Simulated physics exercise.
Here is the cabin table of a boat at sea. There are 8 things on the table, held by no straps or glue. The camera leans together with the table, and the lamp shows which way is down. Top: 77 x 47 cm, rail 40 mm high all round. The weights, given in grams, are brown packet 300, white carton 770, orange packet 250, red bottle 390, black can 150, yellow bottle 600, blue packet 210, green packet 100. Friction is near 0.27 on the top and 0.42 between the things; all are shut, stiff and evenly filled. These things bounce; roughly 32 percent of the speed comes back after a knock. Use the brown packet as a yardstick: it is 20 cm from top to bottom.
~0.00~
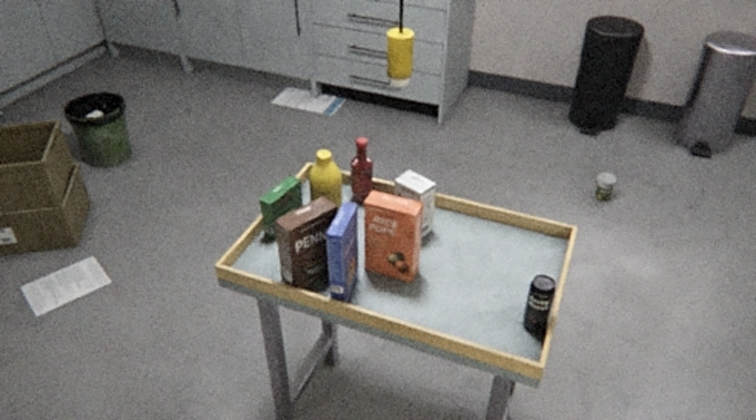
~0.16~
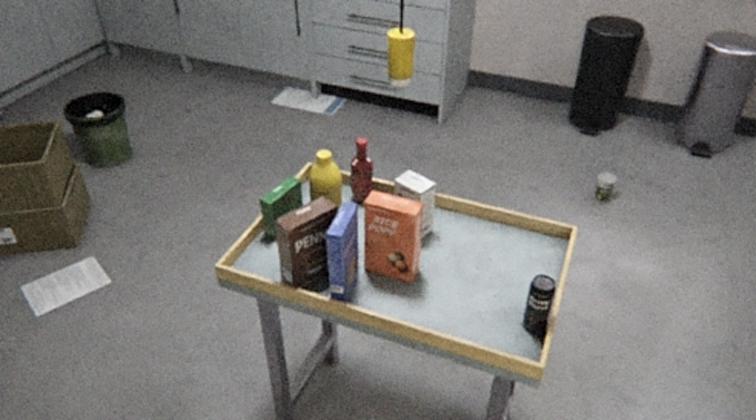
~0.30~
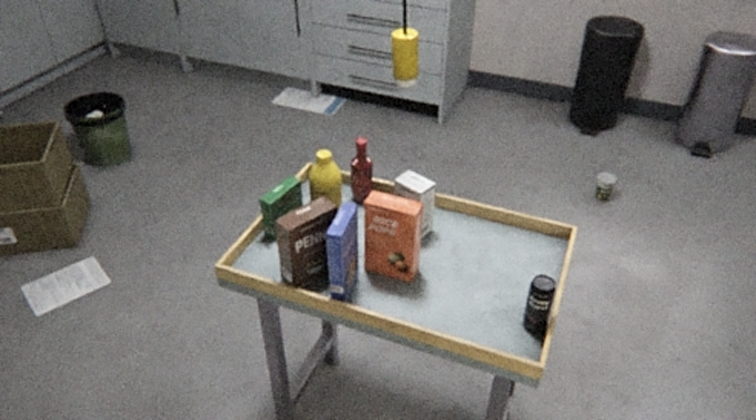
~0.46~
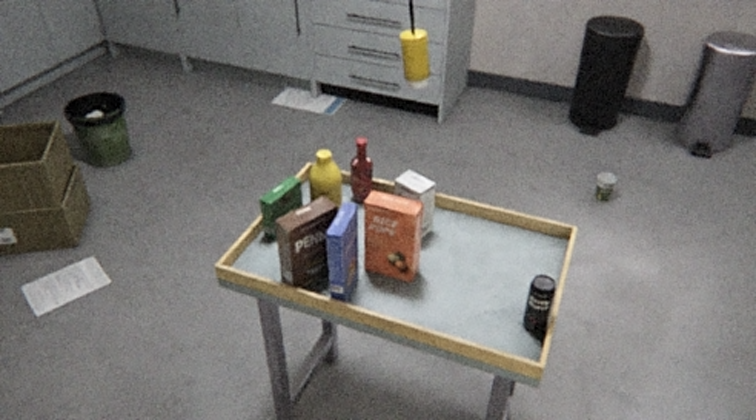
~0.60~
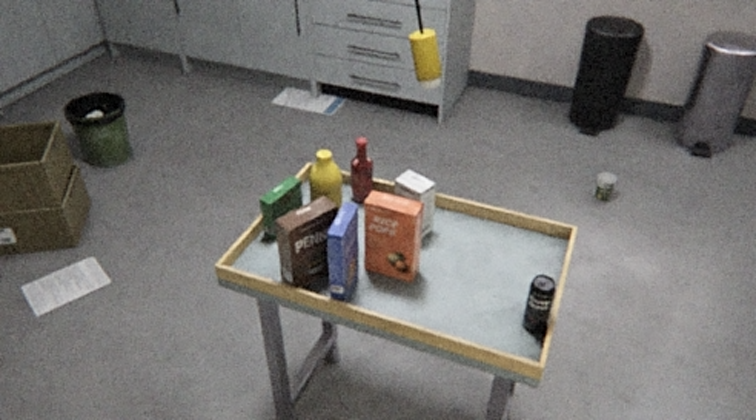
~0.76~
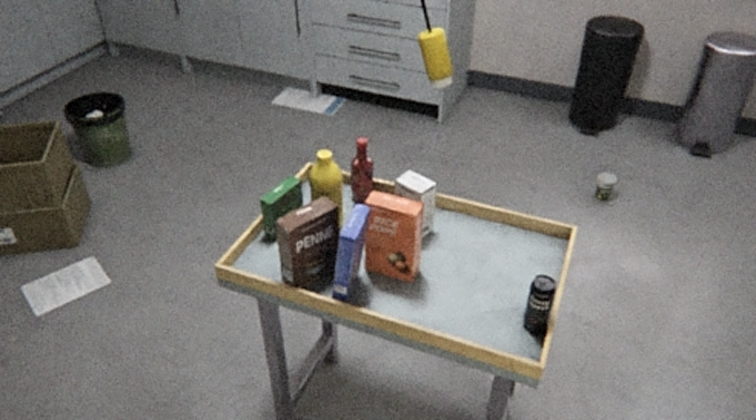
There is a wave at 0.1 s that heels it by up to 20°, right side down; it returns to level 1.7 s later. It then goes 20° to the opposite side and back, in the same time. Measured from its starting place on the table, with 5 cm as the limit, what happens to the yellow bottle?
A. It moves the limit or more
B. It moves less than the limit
It moves less than the limit.
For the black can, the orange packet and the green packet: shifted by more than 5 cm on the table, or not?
Well, the black can winds up somewhere else; the orange packet remains where it was; and the green packet remains where it was.
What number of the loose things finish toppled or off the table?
In total, 1.
After 1.16 s, boat heeled 17°, right side down; yellow bottle moved 7 cm near (350, 196); blue packet on its side; orange packet moved 7 cm.
After 1.56 s, boat heeled 4°, right side down; yellow bottle moved 16 cm near (382, 204); blue packet on its side; red bottle moved 16 cm.
After 2.96 s, boat heeled 14°, left side down; yellow bottle moved 6 cm near (346, 195); blue packet on its side; black can moved 8 cm.
In the end (4.0 s), toppled on the table, blue packet; not toppled but over 5 cm from the start, black can; the other 6 under 5 cm from the start. At the end, from the last picture's camera, yellow bottle near (326, 190).
